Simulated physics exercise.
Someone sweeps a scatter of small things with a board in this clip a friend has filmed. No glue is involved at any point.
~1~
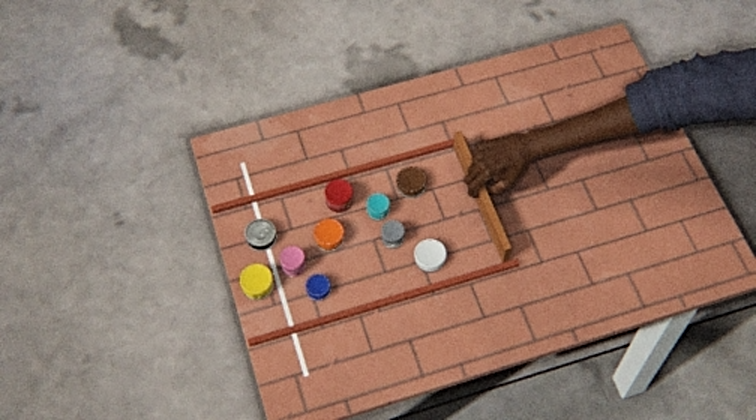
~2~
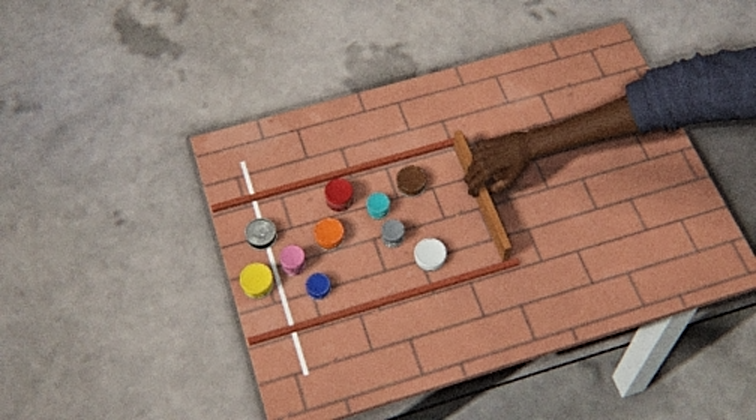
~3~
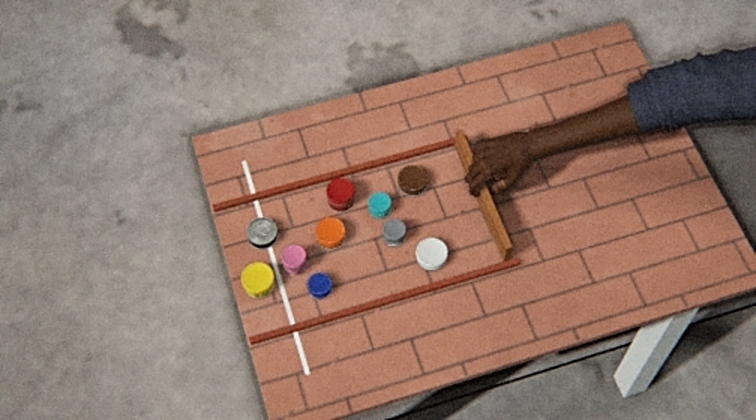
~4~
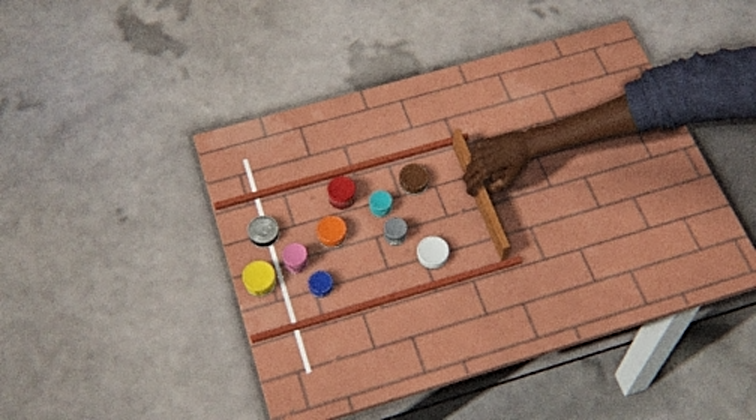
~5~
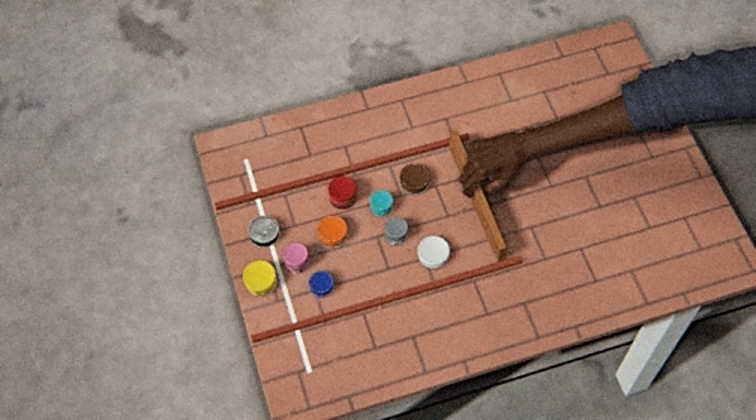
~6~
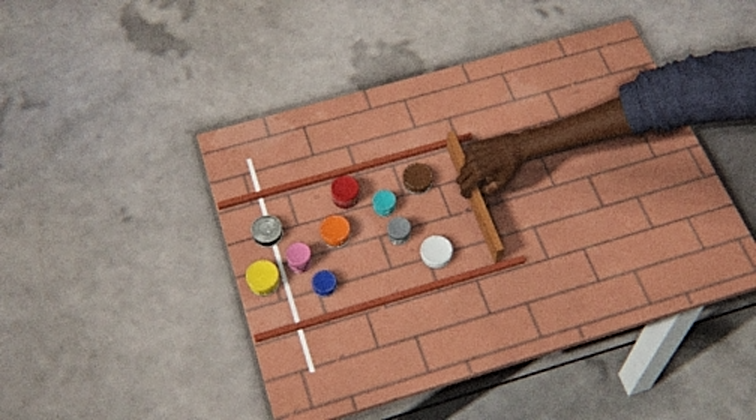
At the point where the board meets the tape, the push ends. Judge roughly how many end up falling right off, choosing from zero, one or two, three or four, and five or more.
The tally of drops is under three, yet not nought.
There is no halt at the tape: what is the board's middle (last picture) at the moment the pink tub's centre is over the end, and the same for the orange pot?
For the pink tub, about (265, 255); for the orange pot, about (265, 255).
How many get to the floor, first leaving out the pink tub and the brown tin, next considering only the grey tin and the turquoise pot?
You'd get 0 in the first case and 0 in the second one.
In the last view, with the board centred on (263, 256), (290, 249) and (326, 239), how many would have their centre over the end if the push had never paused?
In that order 6, 1 and 0.
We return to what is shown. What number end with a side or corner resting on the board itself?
4 of them.
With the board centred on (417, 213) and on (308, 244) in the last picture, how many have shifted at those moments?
3 and 10.
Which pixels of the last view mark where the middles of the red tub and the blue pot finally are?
The red tub finishes at (223, 216); the blue pot finishes at (250, 314).
Soon after, none off yet; yellow pot at rest near (263, 278); black tin at rest near (267, 231); pink tub at rest near (299, 258).
Then, none off yet; yellow pot at rest near (258, 283); black tin moving near (259, 234); pink tub moved about its own width near (285, 274).
By the end, the number that fall off is one or two; fallen, yellow pot.
